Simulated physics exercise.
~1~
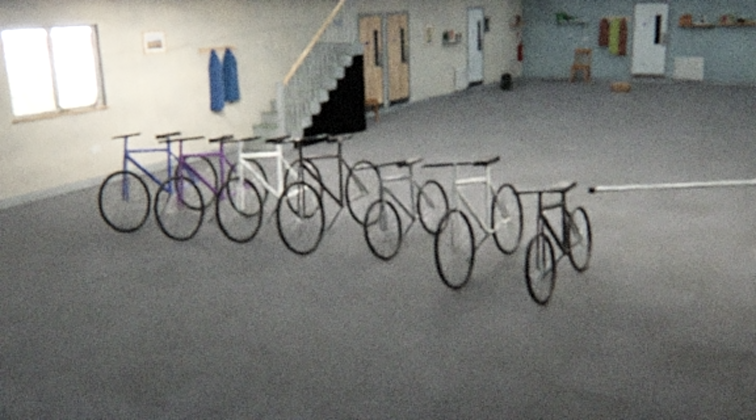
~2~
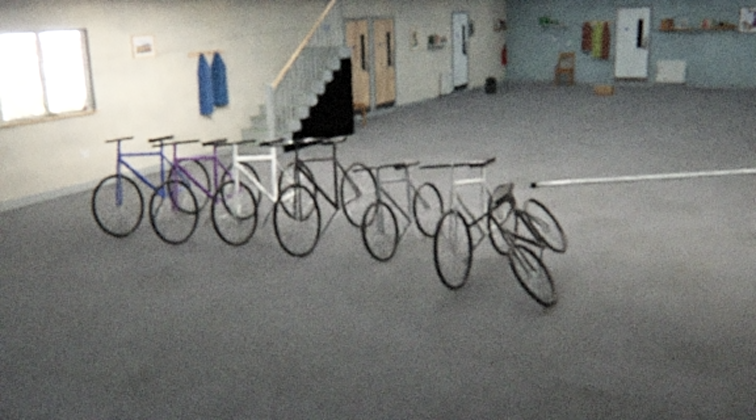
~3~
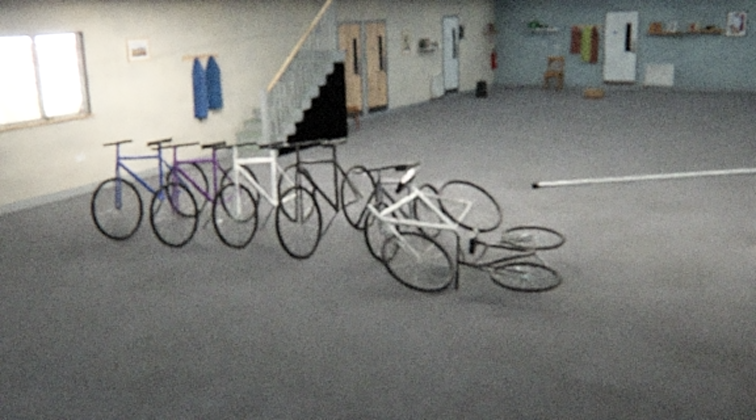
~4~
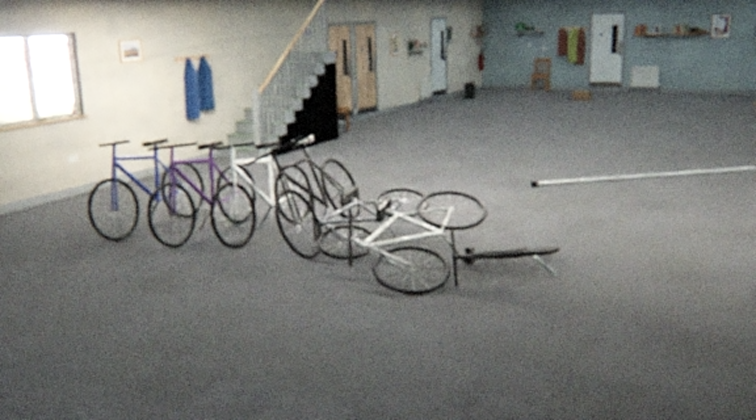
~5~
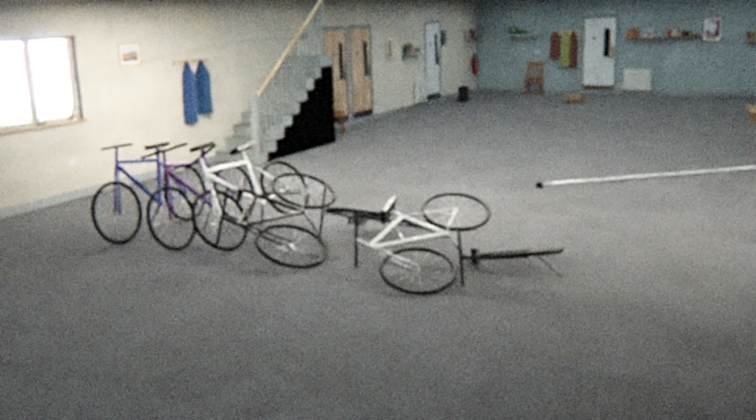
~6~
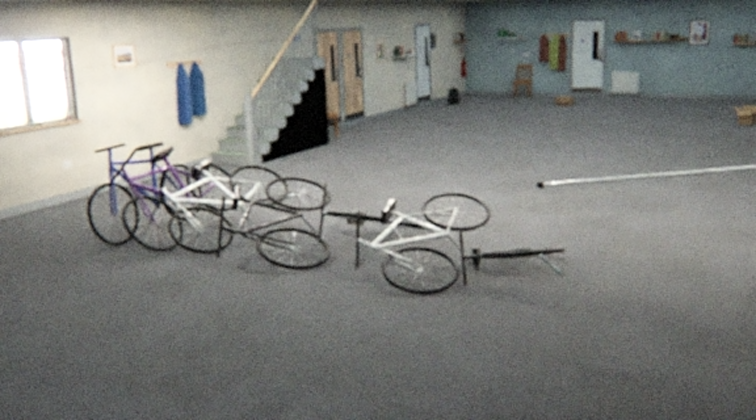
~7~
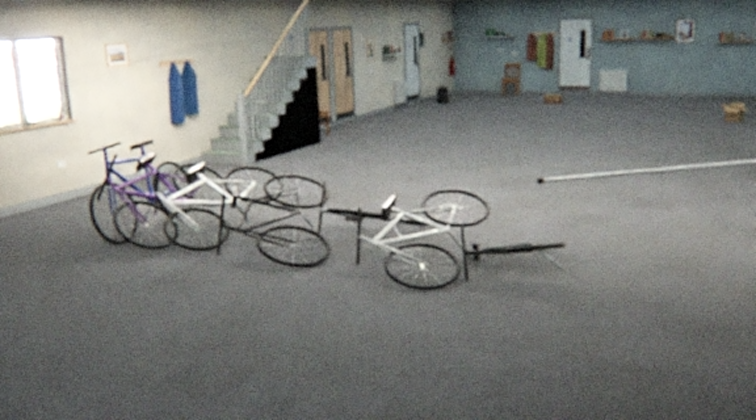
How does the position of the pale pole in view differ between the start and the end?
At the end the pole sits slightly farther left and a little higher in view than it did at the start.
